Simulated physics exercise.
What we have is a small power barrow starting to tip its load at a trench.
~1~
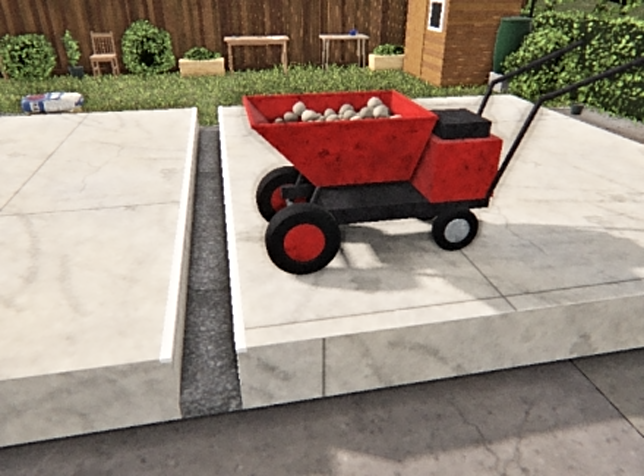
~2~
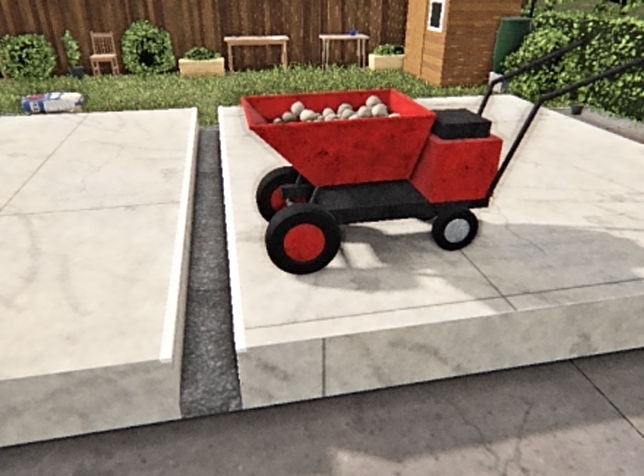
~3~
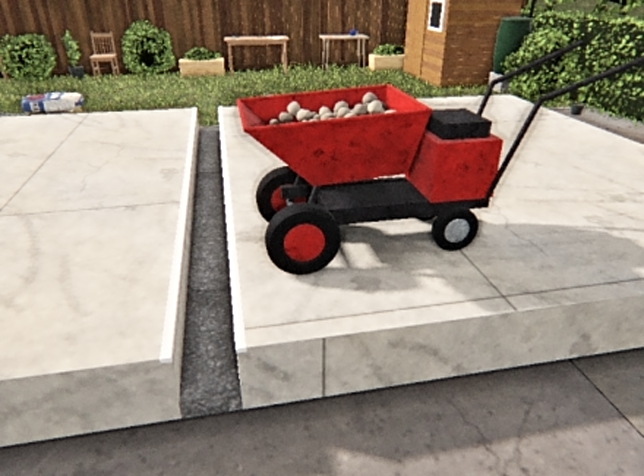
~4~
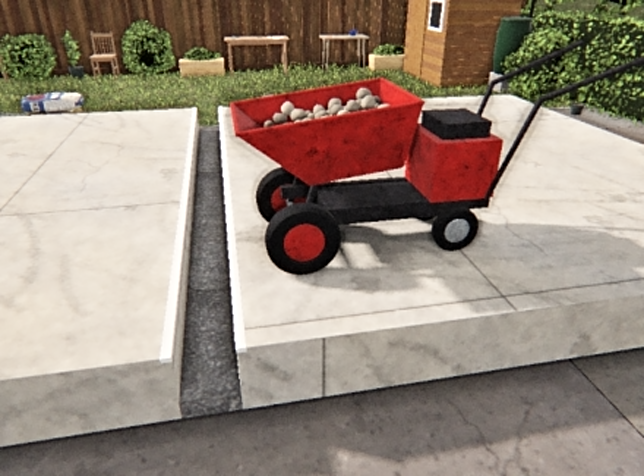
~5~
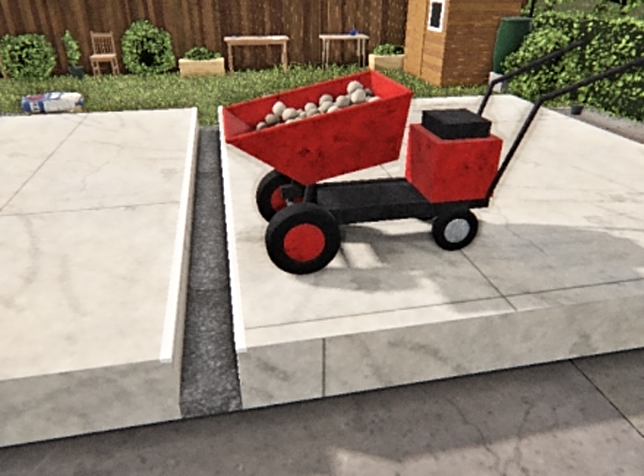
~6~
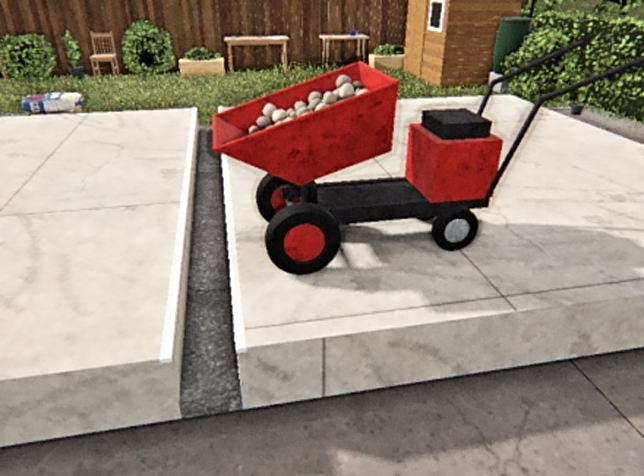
A small red power barrow gradually tilts its skip of pebbles leftward beside a narrow trench.
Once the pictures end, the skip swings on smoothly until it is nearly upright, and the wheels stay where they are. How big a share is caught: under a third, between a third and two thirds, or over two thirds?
In the trench: Under a third.
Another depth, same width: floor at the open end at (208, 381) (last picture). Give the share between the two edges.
It comes to 0 per cent or so.
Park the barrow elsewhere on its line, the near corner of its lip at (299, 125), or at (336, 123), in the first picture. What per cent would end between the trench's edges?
Roughly 70 per cent, and 90 per cent.
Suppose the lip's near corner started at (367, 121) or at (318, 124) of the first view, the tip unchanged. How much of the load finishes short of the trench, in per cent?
First some 40, then 0 per cent.
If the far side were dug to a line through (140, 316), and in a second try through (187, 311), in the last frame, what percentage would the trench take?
About 50 and 0 per cent.
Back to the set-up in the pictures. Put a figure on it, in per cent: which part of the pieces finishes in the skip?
It comes to 10 per cent or so.
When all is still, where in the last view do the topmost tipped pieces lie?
Around (142, 261).
Soon after the last picture, skip tipped steeply; all in the skip.
A little later, skip tipped right over; about half in the skip; about half beyond it; a stray few falling.
Later still, skip tipped right over; a small part in the skip; a stray few in or heaped over the trench; most beyond it.
At rest, skip tipped right over; a small part in the skip; a stray few in or heaped over the trench; most beyond it.
